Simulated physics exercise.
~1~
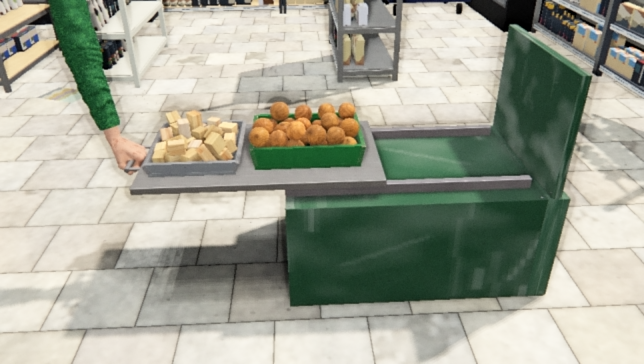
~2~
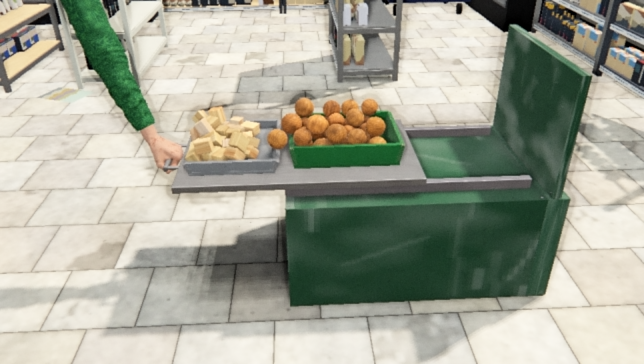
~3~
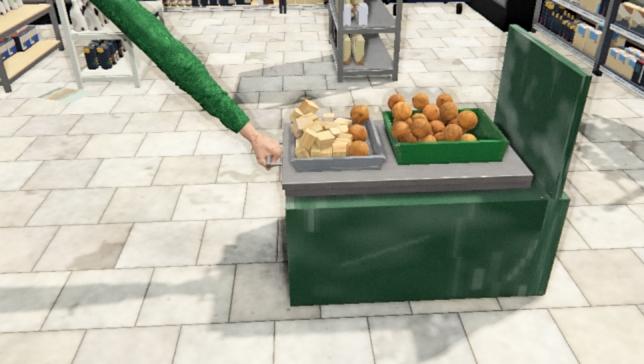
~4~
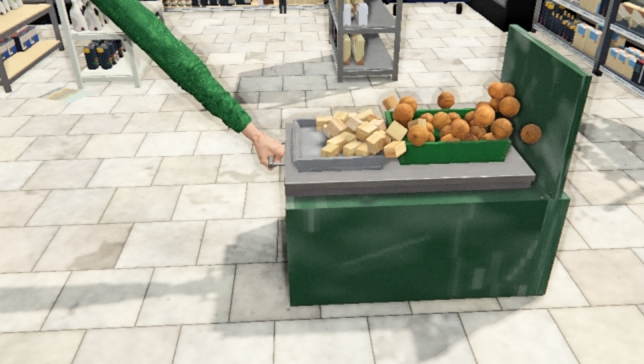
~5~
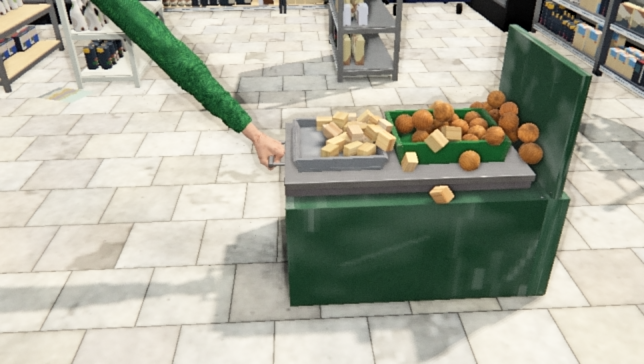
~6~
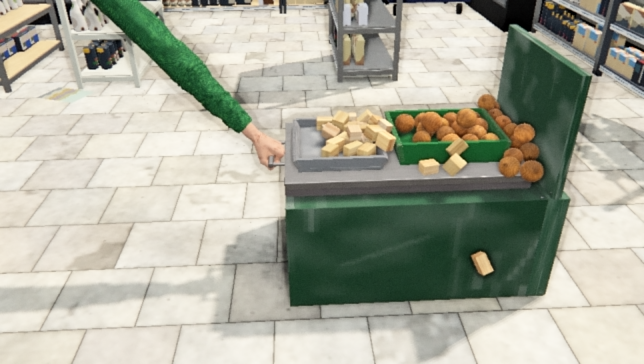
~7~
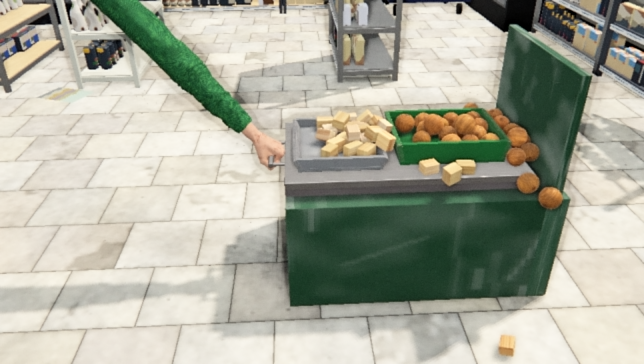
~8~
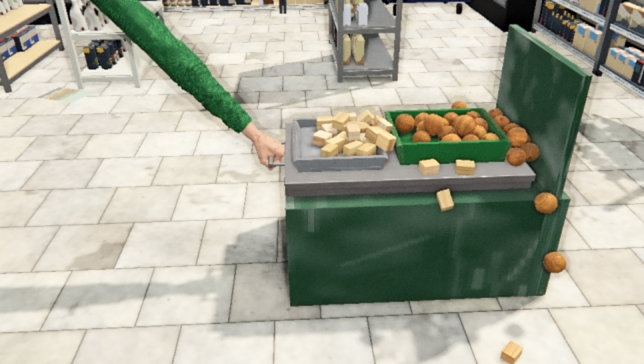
A green-sleeved arm pushed a grey shelf right over its green base until it stopped near the back panel, and the wooden blocks and orange-brown balls slid onward, some spilling from their trays, with a few blocks and balls tumbling over the edge.
